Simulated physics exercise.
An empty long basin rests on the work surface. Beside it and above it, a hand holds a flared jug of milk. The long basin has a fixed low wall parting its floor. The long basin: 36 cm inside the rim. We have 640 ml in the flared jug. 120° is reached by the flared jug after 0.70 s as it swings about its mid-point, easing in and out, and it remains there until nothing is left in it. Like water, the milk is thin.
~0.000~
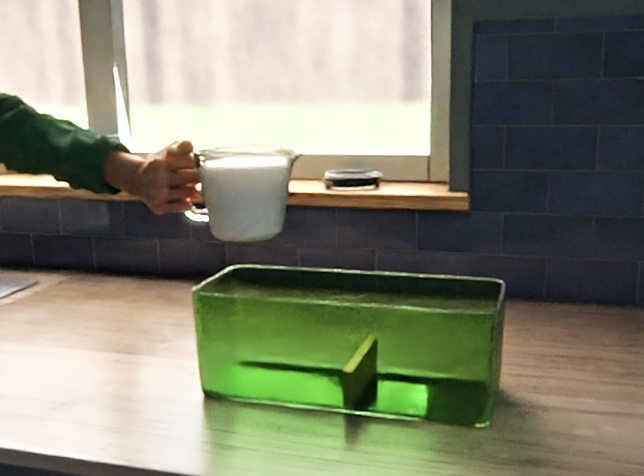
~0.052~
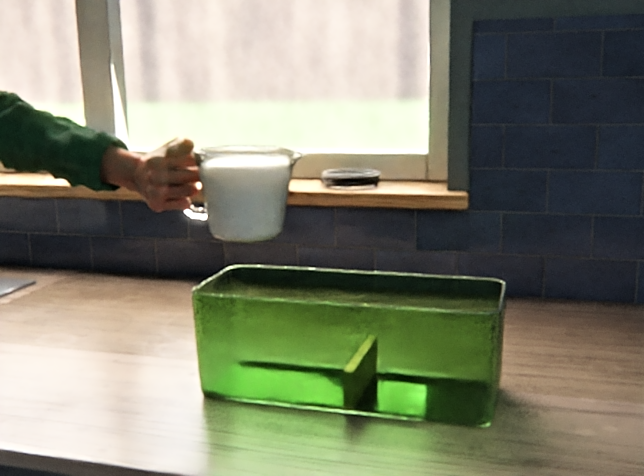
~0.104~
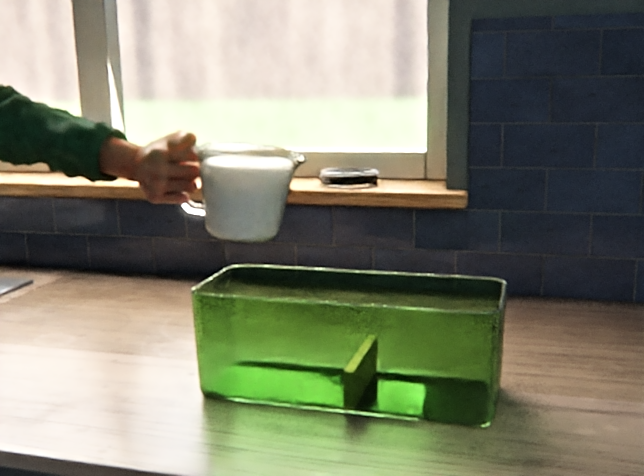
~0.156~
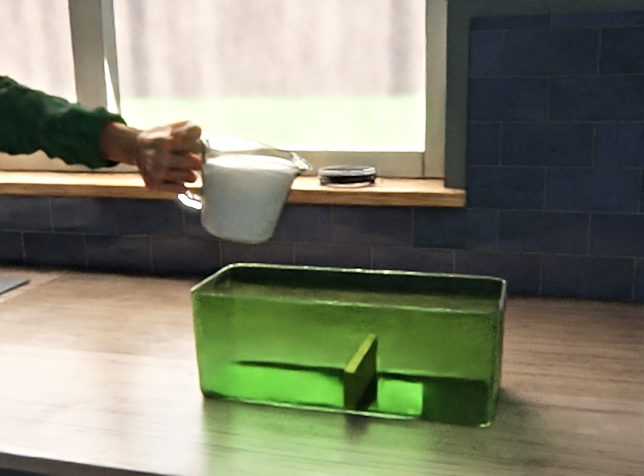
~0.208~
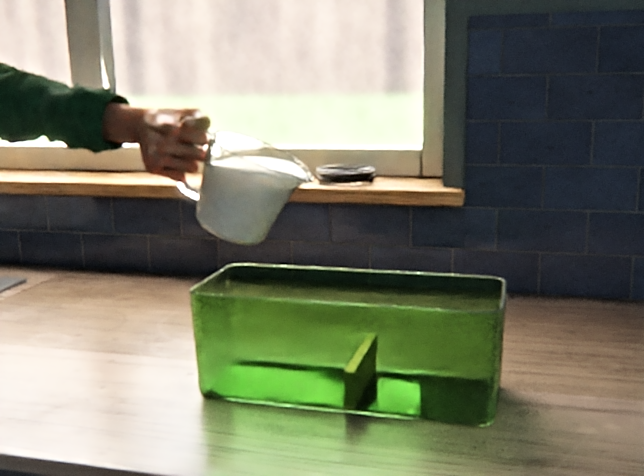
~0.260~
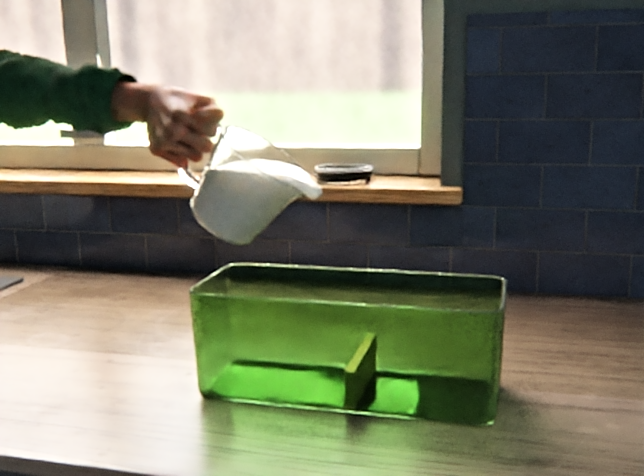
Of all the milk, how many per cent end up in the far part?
Roughly 20 per cent.
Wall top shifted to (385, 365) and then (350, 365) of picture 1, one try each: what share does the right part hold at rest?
Respectively close to 10 and 40 %.
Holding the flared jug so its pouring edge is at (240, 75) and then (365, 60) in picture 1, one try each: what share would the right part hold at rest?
Respectively about 10 and 85 percent.
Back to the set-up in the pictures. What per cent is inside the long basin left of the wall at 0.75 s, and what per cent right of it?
Near 80 on the left, 16 on the right.
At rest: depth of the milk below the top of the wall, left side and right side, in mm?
On the left it's about 26 mm; on the right, about 40 mm.
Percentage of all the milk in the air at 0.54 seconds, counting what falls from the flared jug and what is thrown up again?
Near 20 per cent at that time.
By 0.54 s the tilt is 106° and 31 per cent is still to pour, 34 is left of the wall and 15 right of it.
By 0.75 s the tilt is 120° and 1 per cent is still to pour, 79 is left of the wall and 16 right of it.
By 0.96 s the tilt is 120° and 0 per cent is still to pour, 79 is left of the wall and 20 right of it.
By 1.20 s the tilt is 120° and 0 per cent is still to pour, 79 is left of the wall and 20 right of it.
At rest 78 per cent lies left of the wall, 20 right of it and 1 outside.
